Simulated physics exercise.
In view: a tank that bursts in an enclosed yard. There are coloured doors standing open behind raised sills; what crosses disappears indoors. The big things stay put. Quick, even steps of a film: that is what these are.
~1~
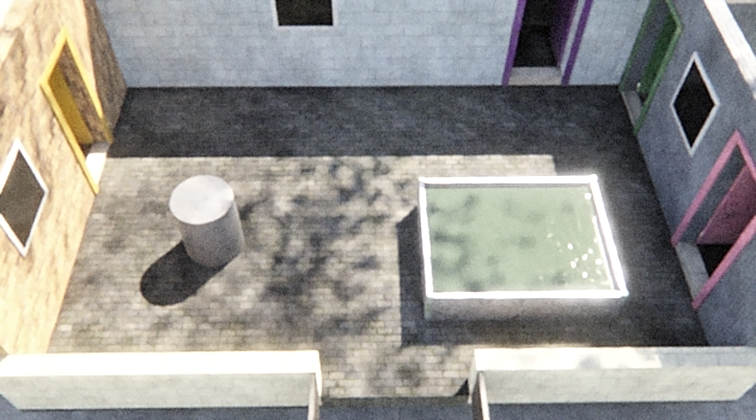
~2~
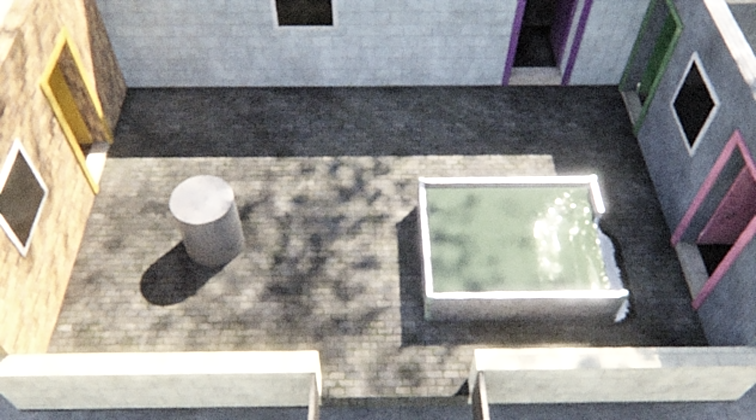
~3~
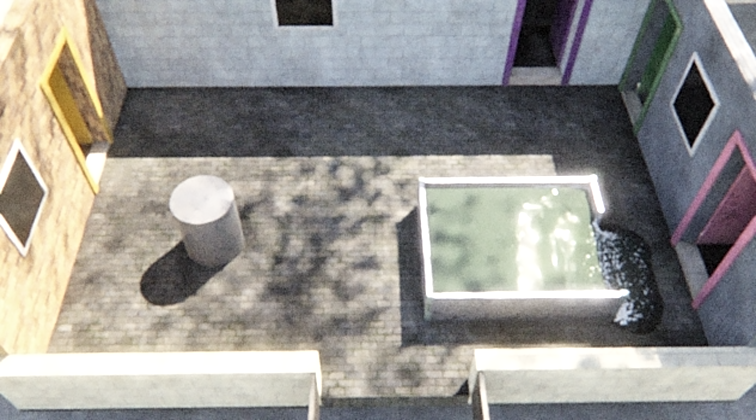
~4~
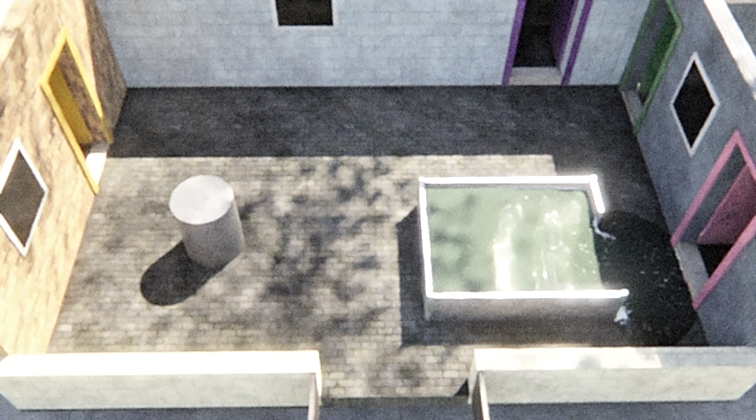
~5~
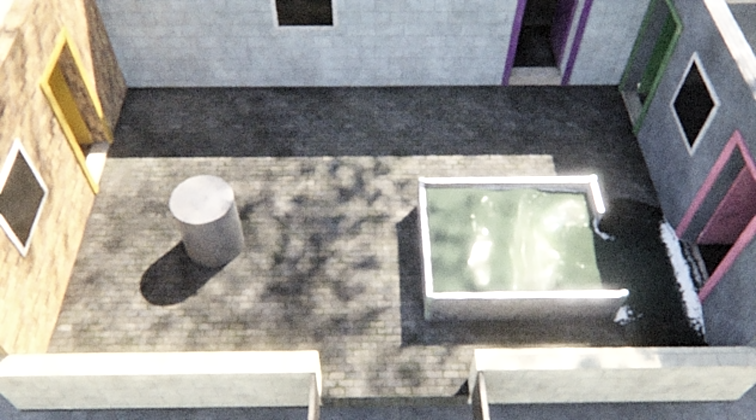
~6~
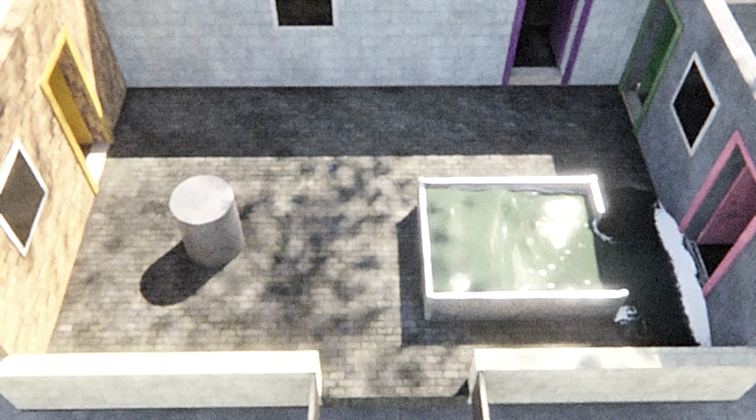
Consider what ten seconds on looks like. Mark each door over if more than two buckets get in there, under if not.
Green door - over; purple door - under; pink door - over; yellow door - under.
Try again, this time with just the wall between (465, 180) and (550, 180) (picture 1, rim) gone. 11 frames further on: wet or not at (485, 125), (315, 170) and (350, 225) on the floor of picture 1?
Taking the points in order: Swamped, unwetted and unwetted.
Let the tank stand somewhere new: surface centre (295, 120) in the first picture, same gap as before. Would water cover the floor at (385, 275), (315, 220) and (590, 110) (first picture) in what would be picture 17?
Log: No flood; no flood; flood.
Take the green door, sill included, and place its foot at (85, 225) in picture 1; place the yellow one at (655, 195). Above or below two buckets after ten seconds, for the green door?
In that case the green one stays unflooded.
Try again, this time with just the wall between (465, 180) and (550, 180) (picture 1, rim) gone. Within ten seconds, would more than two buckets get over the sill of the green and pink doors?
Lab note: The green one tops the threshold, the pink one sits below the threshold.
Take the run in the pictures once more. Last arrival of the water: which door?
I'd go with the door marked yellow.
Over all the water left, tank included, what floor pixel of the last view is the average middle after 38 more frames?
Around pixel (504, 243) of the last picture.
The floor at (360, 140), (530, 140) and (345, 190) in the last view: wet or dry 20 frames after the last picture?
Result, in the order given: Not wetted / wetted / not wetted.
A moment on, water covers 10 % of the floor; the green door not reached, the purple door not reached, the pink door over two buckets in, the yellow door not reached.
Next, water covers 20 % of the floor; the green door wet at the sill, nothing in, the purple door not reached, the pink door far over two buckets in, the yellow door not reached.
Then, water covers 35 % of the floor; the green door wet at the sill, nothing in, the purple door wet at the sill, nothing in, the pink door far over two buckets in, the yellow door not reached.
Later, water covers 55 % of the floor; the green door under two buckets in, the purple door wet at the sill, nothing in, the pink door far over two buckets in, the yellow door not reached.
In the end, water covers 90 % of the floor; the green door over two buckets in, the purple door wet at the sill, nothing in, the pink door far over two buckets in, the yellow door wet at the sill, nothing in.
